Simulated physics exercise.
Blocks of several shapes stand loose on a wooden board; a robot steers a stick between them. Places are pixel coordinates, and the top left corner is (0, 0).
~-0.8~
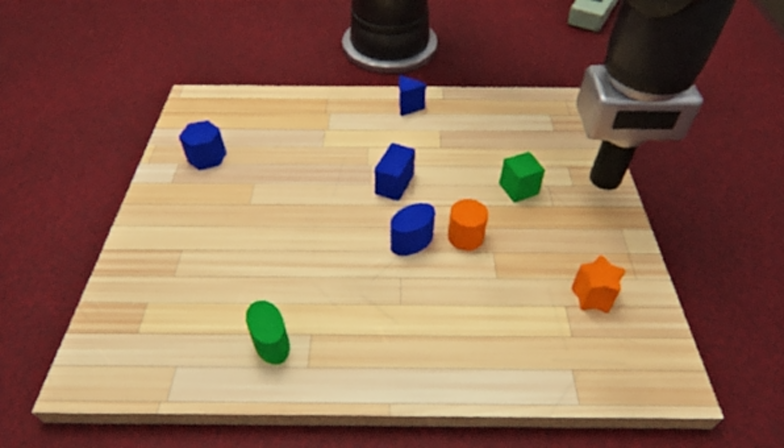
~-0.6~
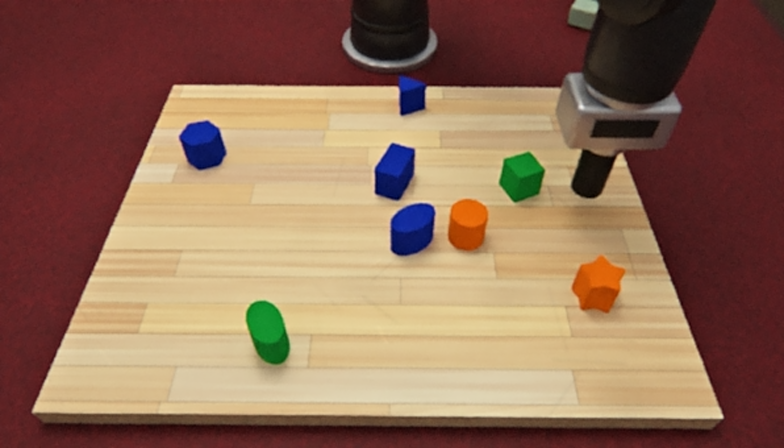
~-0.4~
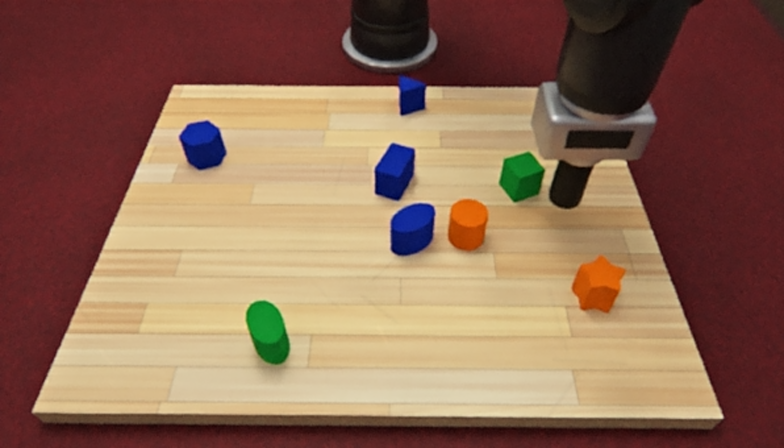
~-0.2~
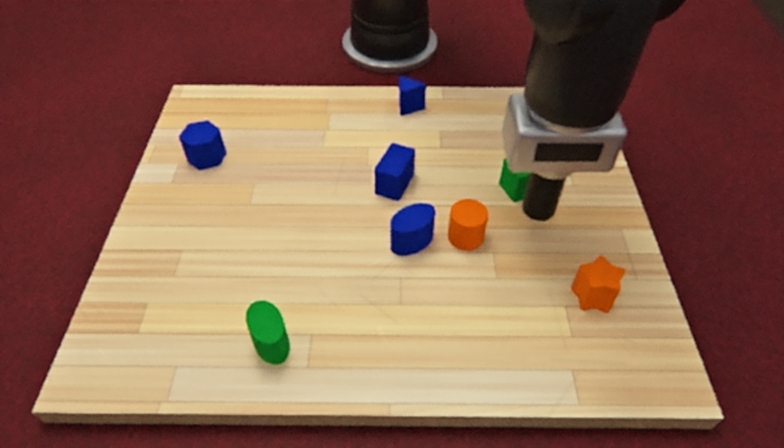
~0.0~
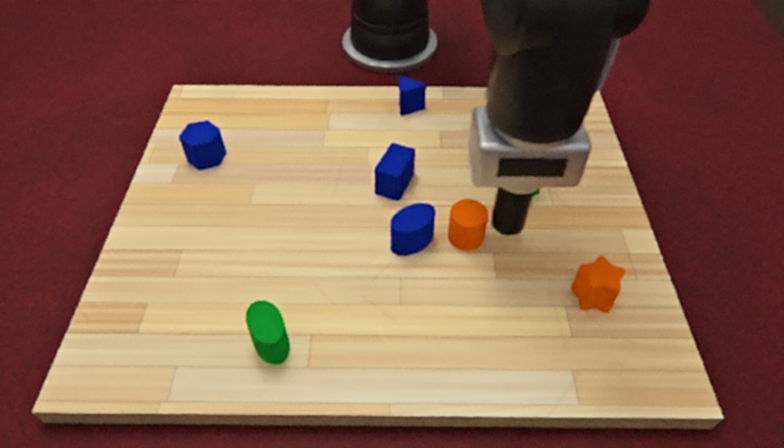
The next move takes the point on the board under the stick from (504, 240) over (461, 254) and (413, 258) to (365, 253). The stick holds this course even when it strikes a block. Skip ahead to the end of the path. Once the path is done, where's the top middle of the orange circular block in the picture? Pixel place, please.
Somewhere near (419, 207).
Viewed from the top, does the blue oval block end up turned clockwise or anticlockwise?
It spins against the clock.
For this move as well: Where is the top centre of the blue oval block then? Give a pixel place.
At roughly (365, 199).
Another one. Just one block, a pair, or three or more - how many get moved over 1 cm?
When the path ends, I think you'll find two blocks out of place by more than 1 cm.
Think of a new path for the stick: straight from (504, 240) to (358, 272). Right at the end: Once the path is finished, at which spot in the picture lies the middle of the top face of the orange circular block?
Near (421, 207).
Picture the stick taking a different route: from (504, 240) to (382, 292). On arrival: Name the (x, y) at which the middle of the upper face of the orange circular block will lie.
My best guess is (437, 214).
What follows on the original path. One third of the way, stick at (463, 238); blue oval block at (401, 213), turned 35° anticlockwise; orange circular block at (437, 210).
Two thirds of the way, stick at (412, 243); blue oval block at (383, 207), turned 80° anticlockwise; orange circular block at (419, 207).
At the end, stick at (364, 237); blue oval block at (365, 199), turned 25° anticlockwise; orange circular block at (419, 207); green square block still.
